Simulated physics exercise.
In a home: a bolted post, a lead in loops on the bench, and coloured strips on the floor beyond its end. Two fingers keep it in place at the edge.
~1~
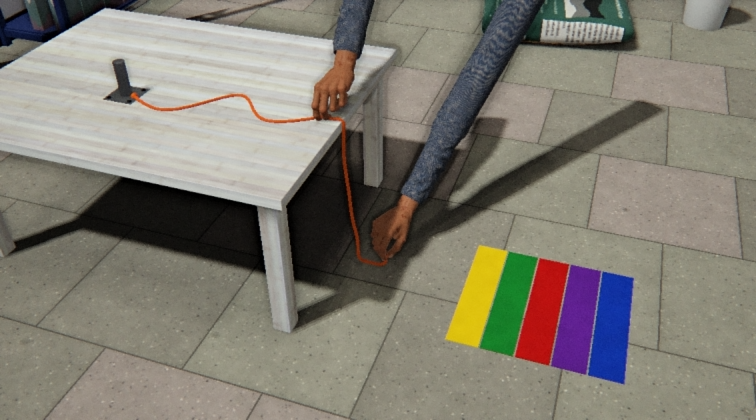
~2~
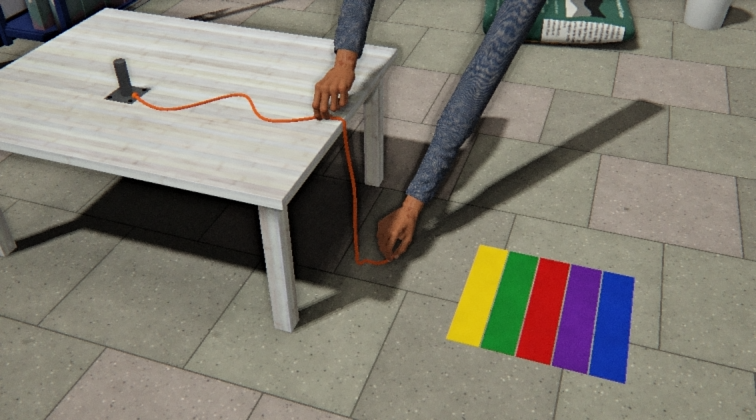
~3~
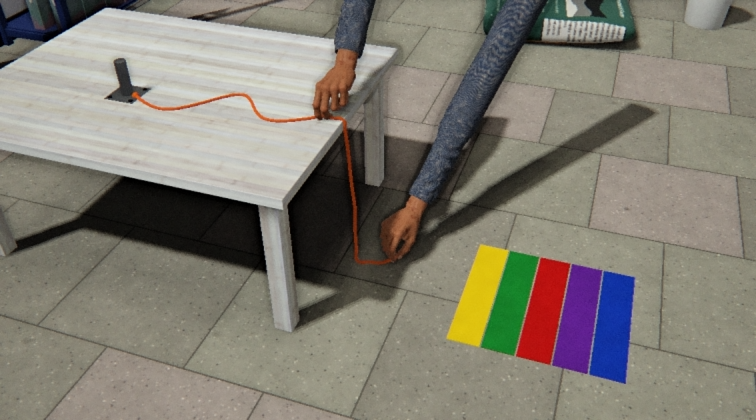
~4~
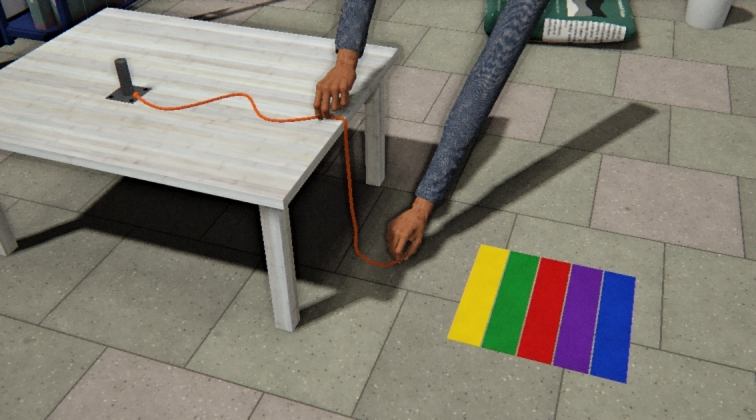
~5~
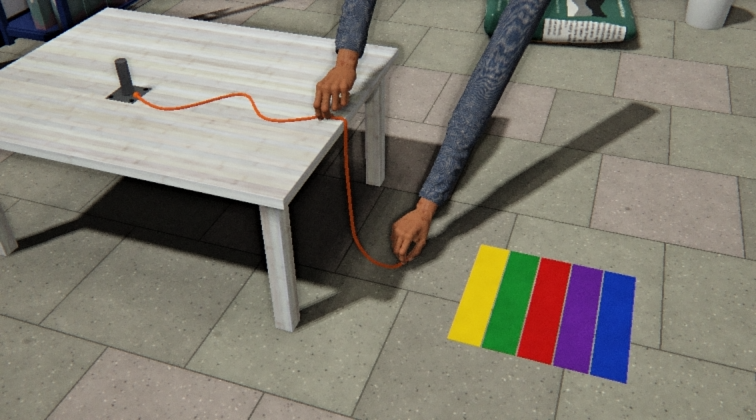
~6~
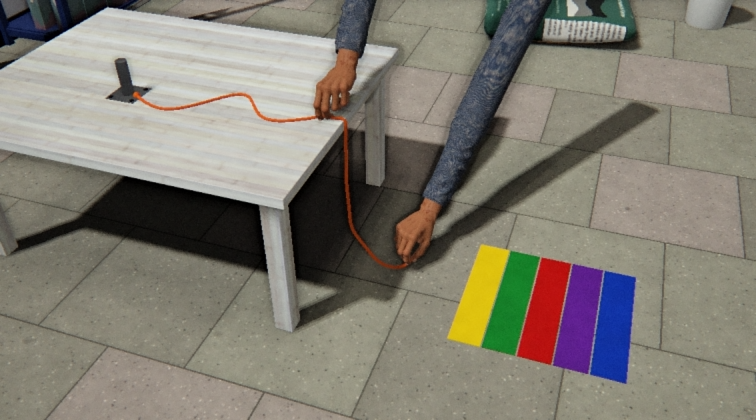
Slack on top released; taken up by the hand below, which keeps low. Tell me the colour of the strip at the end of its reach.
It is red.
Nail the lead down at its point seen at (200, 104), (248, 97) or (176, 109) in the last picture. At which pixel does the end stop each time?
They end up at (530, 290), (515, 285) and (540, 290).
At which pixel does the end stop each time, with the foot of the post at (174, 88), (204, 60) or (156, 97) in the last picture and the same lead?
You'd find it around (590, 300), then (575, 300), and finally (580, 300).
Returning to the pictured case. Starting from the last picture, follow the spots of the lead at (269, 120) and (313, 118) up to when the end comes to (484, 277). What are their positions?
Roughly (313, 116) for one and roughly (346, 134) for the other.
Soon after, end near (485, 277); over yellow.
After that, end near (523, 286); over green.
At the stop, end near (546, 291); over red. Over red.
